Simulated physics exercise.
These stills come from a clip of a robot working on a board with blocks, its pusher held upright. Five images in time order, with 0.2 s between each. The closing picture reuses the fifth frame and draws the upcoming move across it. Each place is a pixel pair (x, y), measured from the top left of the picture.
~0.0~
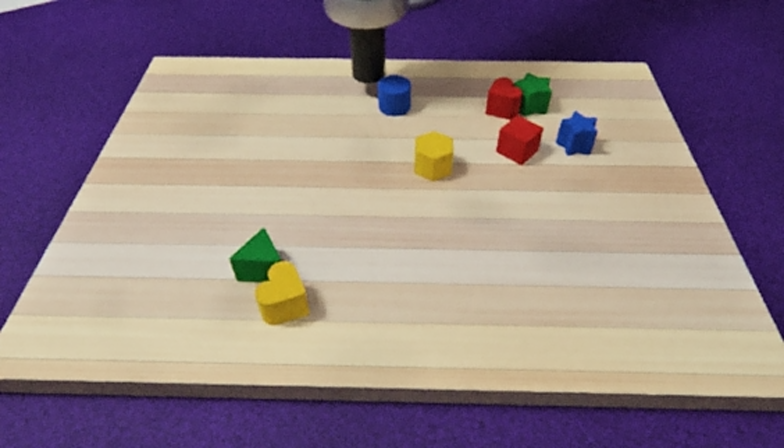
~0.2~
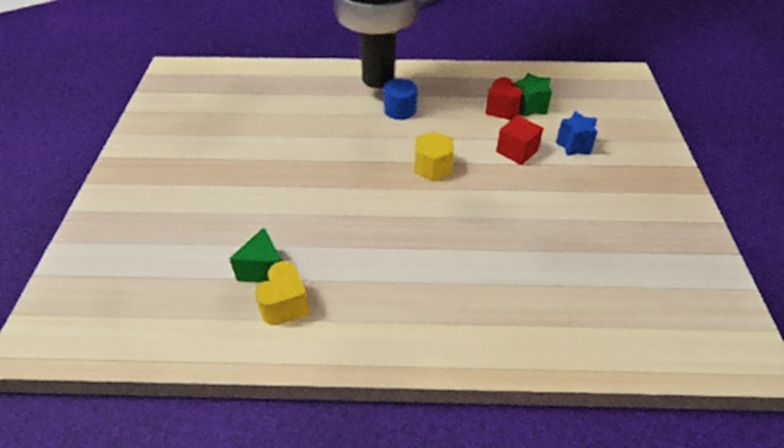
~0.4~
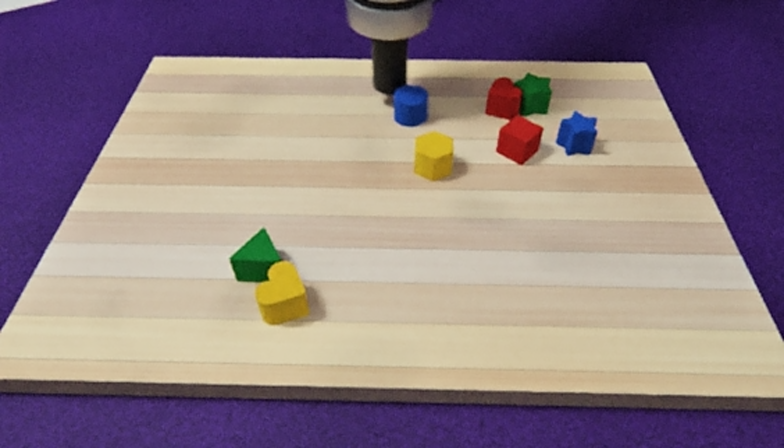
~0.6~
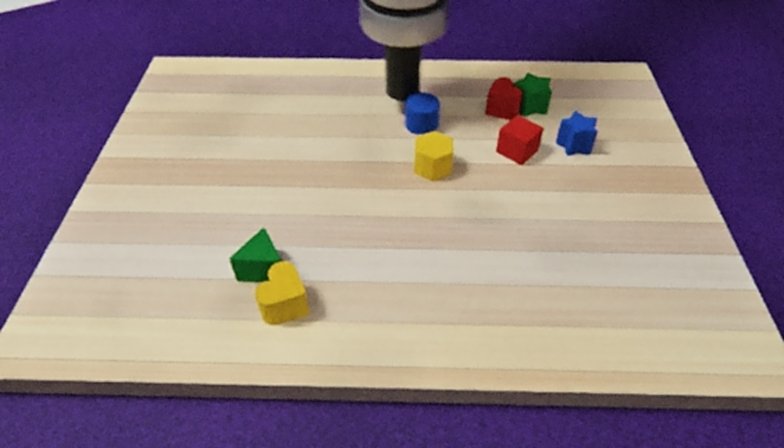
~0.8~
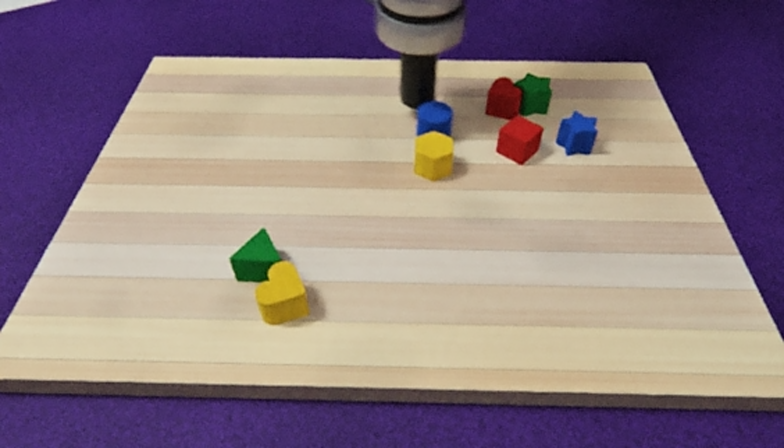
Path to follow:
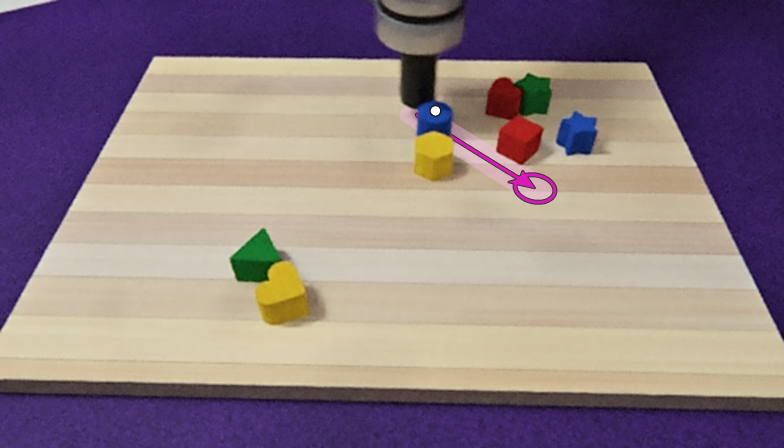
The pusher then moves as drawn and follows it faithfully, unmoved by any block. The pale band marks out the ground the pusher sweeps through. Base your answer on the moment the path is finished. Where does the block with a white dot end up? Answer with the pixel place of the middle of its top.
The centre of its top face lies at (487, 166).
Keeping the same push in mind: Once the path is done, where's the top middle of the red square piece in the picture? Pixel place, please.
The centre of its top face lies at (543, 135).
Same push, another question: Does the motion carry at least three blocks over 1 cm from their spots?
It seems so.
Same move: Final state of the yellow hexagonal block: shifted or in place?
Somewhere new.
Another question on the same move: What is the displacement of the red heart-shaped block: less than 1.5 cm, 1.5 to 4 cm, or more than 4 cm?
I'd go with under 1.5 cm for this block.
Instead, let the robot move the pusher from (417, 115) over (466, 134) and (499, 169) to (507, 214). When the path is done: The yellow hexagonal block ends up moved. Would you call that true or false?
My answer: True.
Drawn move, from (417, 115) directly to (535, 188); the dot is on the blue circle.
The first path, step by step. One third of the way, pusher at (454, 121); yellow hexagonal block at (435, 153), turned 30° clockwise; blue circle at (464, 137).
Two thirds of the way, pusher at (495, 146); yellow hexagonal block at (435, 153), turned 35° clockwise; blue circle at (483, 162); red square piece at (533, 130), turned 25° anticlockwise.
At the end, pusher at (539, 172); yellow hexagonal block at (435, 153), turned 35° clockwise; blue circle at (487, 166); red heart-shaped block still; red square piece at (543, 135), turned 80° anticlockwise.
